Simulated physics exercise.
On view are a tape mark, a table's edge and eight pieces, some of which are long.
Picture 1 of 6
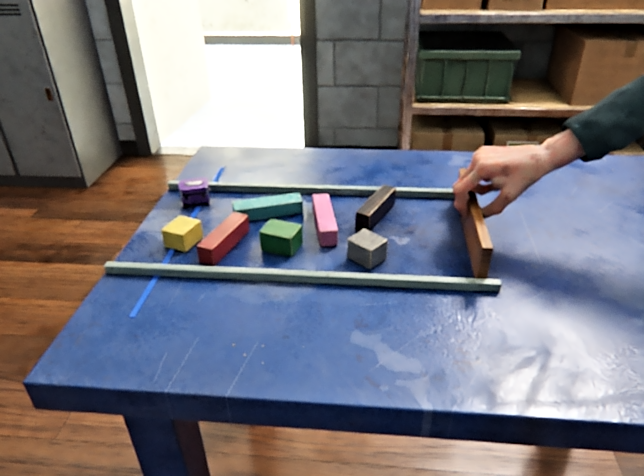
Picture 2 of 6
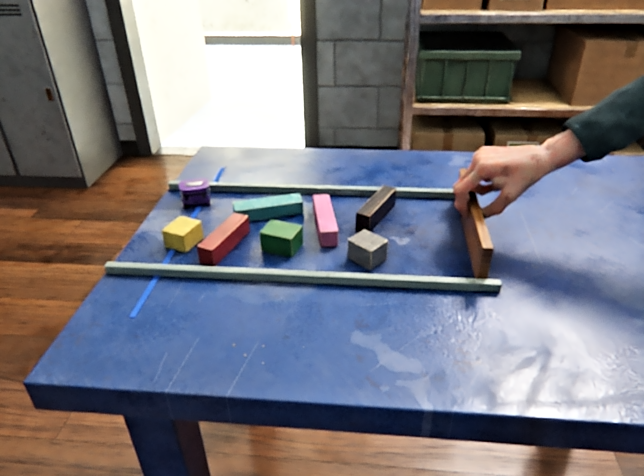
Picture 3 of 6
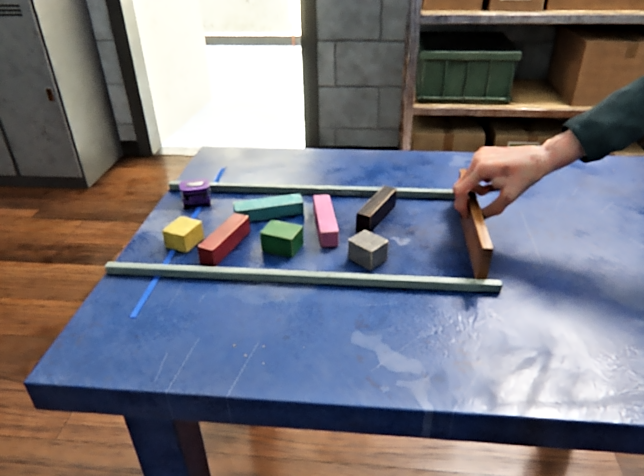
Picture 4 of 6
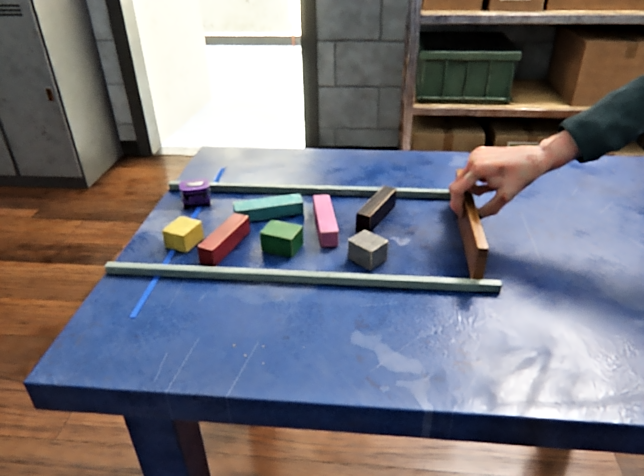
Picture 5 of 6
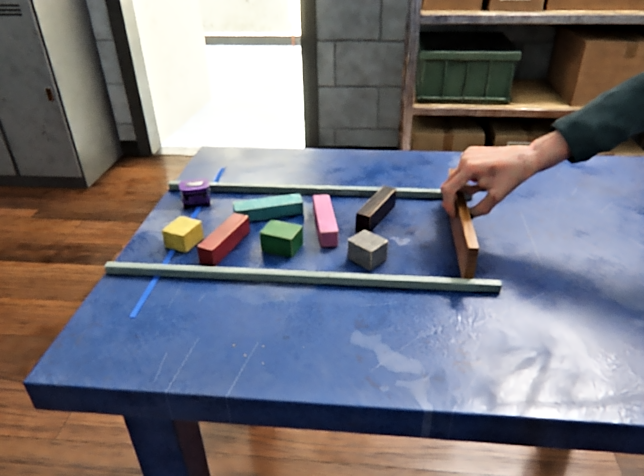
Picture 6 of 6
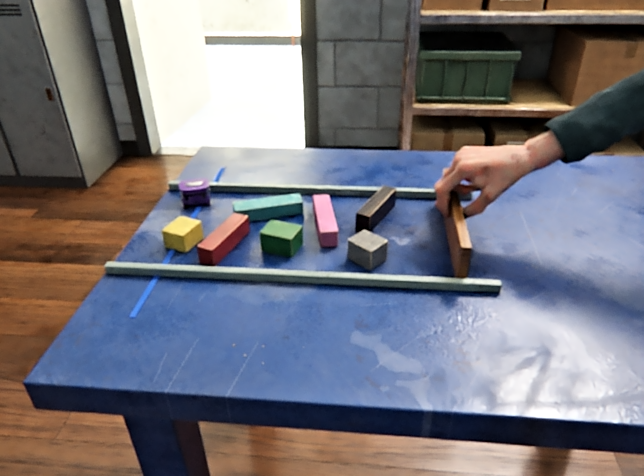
At the start, a hand holds a brown wooden board upright between two pale rails on a blue table, to the right of eight scattered colored pieces. The board barely moves at first, then the hand slides it slightly left along the rails, while the pieces stay still and untouched.
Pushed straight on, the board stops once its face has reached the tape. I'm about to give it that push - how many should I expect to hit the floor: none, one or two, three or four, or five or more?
Expect three or four.
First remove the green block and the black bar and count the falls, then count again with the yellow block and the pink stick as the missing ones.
Counts - first: 2; second: 0.
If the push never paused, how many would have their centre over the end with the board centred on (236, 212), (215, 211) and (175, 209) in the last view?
It comes out as 0, then 1, then 4.
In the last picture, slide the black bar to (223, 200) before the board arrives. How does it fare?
So the black bar keeps its spot.
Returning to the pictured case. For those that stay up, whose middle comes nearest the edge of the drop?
The green block is foremost.
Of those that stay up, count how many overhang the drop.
The total here is 1.
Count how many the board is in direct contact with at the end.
It touches 2.
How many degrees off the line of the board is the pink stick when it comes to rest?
The angle is about 10 degrees.
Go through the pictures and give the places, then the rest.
Purple case (195, 193); yellow block (183, 233); red bar (224, 238); board (471, 220); tape (187, 226), in the first picture.
Yellow block (183, 234); turquoise bar (268, 208), in the second picture.
Red bar (225, 239); pink stick (325, 220), in the third picture.
Purple case (196, 193); green block (282, 239), in the fourth picture.
Yellow block (183, 234); board (460, 220), in the fifth picture.
Purple case (195, 193); yellow block (183, 234); red bar (225, 239); board (453, 220); tape (188, 226), in the sixth picture.
Soon after, none off yet; purple case at rest near (195, 193); yellow block at rest near (183, 234); red bar at rest near (225, 239).
Then, none off yet; purple case at rest near (195, 193); yellow block at rest near (183, 234); red bar moving near (216, 238).
Further on, none off yet; purple case at rest near (195, 193); yellow block moved well along near (132, 233); red bar moved about its own width near (153, 235).
By the end, the number that fall off is three or four; fallen, turquoise bar, red bar and yellow block.
